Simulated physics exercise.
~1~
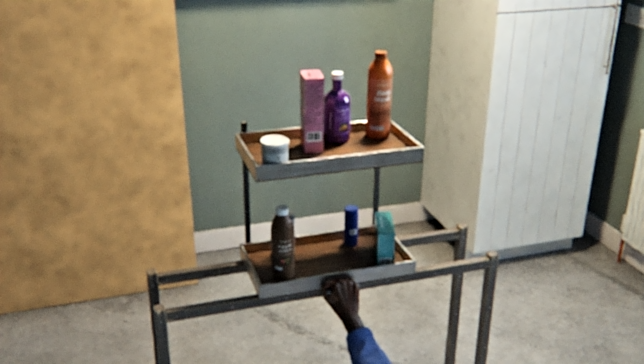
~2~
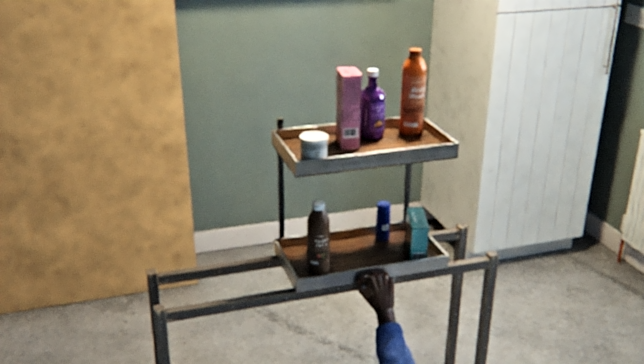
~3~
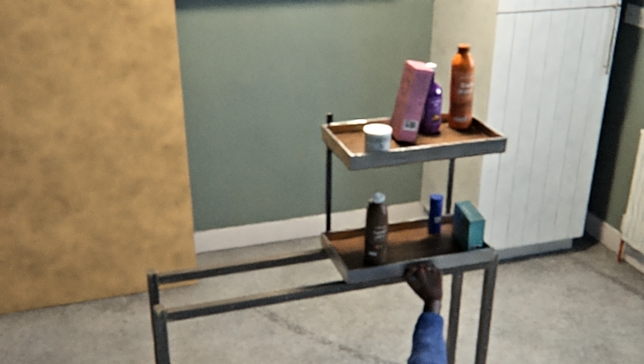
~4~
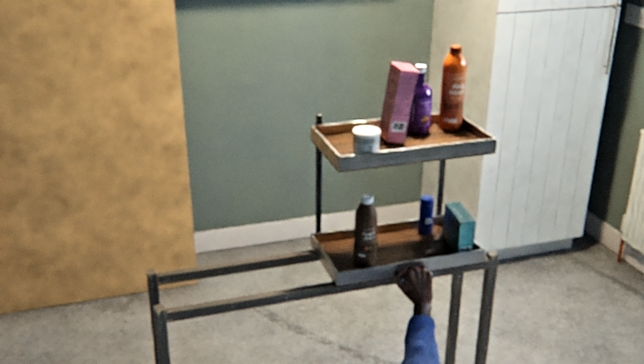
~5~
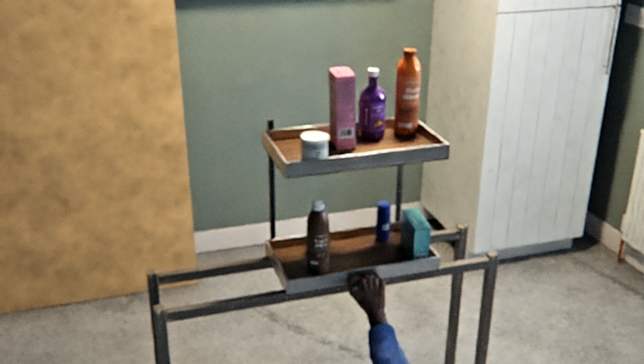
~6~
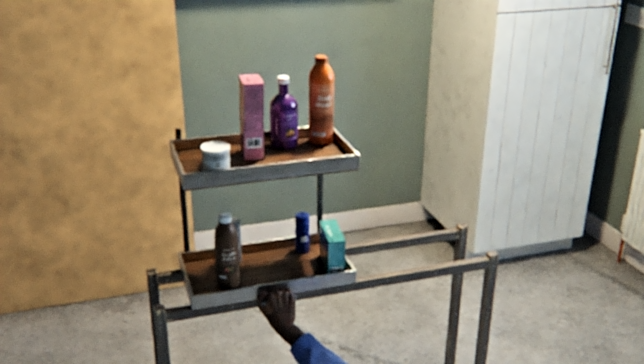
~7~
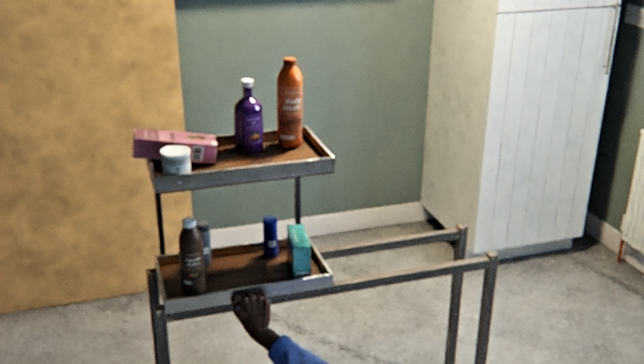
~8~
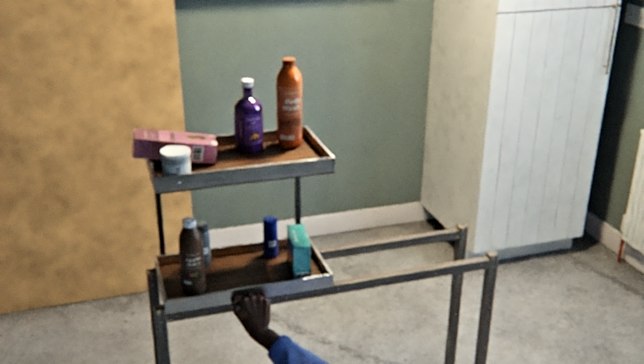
At the start, a dark hand in a blue sleeve holds the front edge of a two-level tray midway along metal rails, with toiletries standing on both levels. The tray slides right to the end of the rails, where the tall pink carton on the upper level leans. It then moves back left, and the carton stands upright again as the tray passes the middle. The tray carries on to the left end, where the carton topples onto its side behind the white tin. The tray rests there, the carton lying flat while the orange, purple and brown bottles remain upright.
